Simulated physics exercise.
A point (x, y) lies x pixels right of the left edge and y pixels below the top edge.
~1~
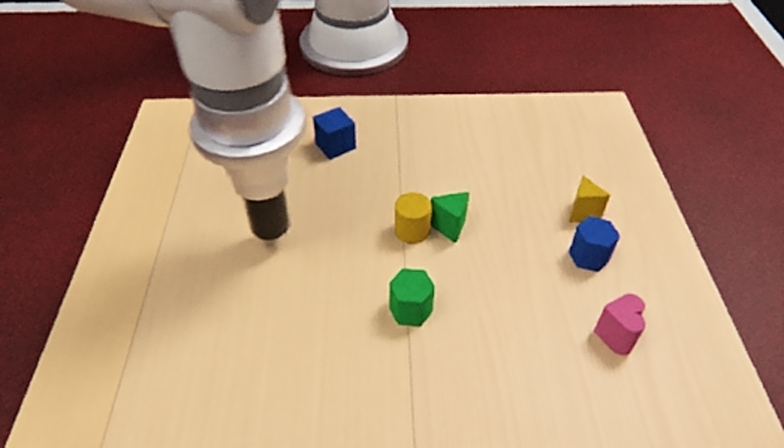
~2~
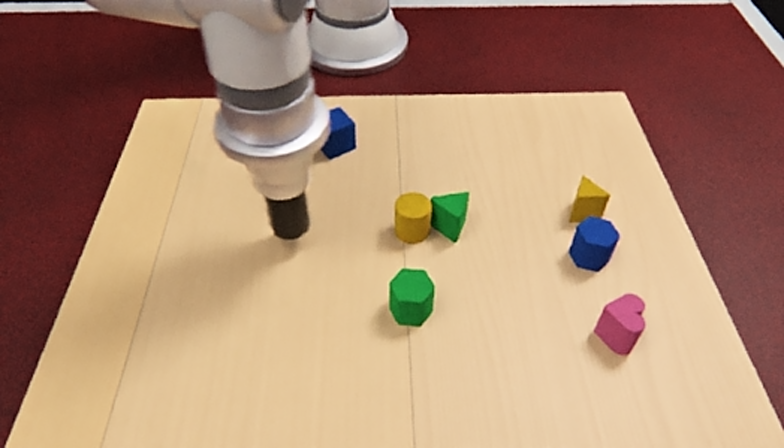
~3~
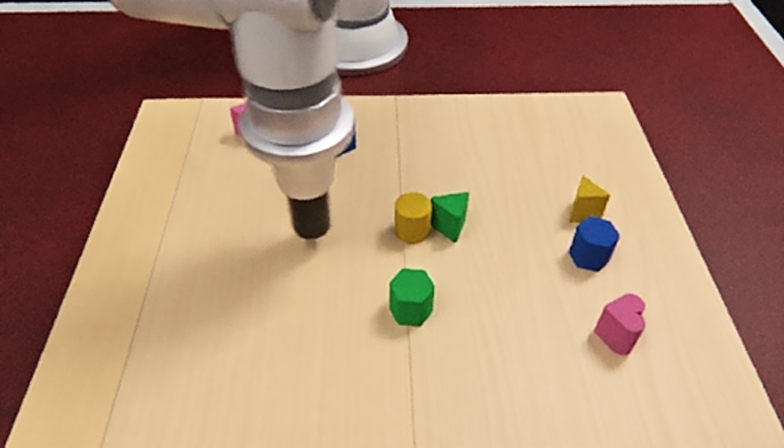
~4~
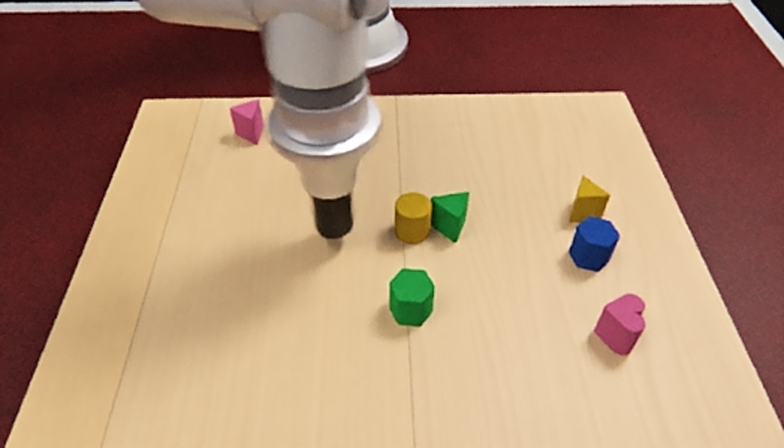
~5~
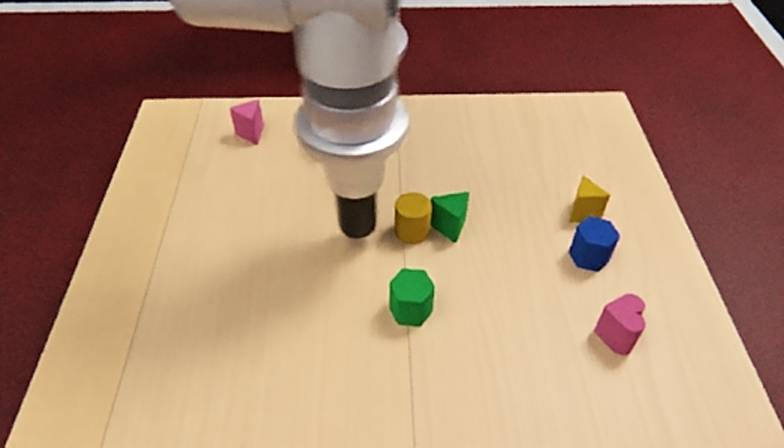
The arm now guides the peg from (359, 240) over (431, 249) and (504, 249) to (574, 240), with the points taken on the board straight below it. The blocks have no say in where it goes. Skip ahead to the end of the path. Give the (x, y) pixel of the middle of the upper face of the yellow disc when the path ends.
It will likely be found at (450, 196).
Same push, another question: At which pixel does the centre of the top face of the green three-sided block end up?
So, by the moment the path ends, you'll find the top centre of the green three-sided block at (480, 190).
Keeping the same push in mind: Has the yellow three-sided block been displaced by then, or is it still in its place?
The answer is that it remains undisturbed.
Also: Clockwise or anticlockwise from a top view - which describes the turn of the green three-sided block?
Spin direction: Clockwise.
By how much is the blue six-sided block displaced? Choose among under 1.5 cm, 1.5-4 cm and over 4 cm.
My estimate: In the 1.5 to 4 cm range.
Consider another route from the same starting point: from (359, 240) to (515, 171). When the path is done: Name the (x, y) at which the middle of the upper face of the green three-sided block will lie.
Close to (518, 204).
On the path given first. One third of the way, peg at (432, 234); yellow disc at (444, 196); green three-sided block at (474, 191), turned 40° clockwise.
Two thirds of the way, peg at (508, 234); yellow disc at (451, 196); green three-sided block at (480, 190), turned 35° clockwise.
At the end, peg at (579, 225); yellow disc at (451, 196); green three-sided block at (480, 190), turned 35° clockwise; yellow three-sided block not moved; blue six-sided block at (621, 234), turned 30° clockwise.
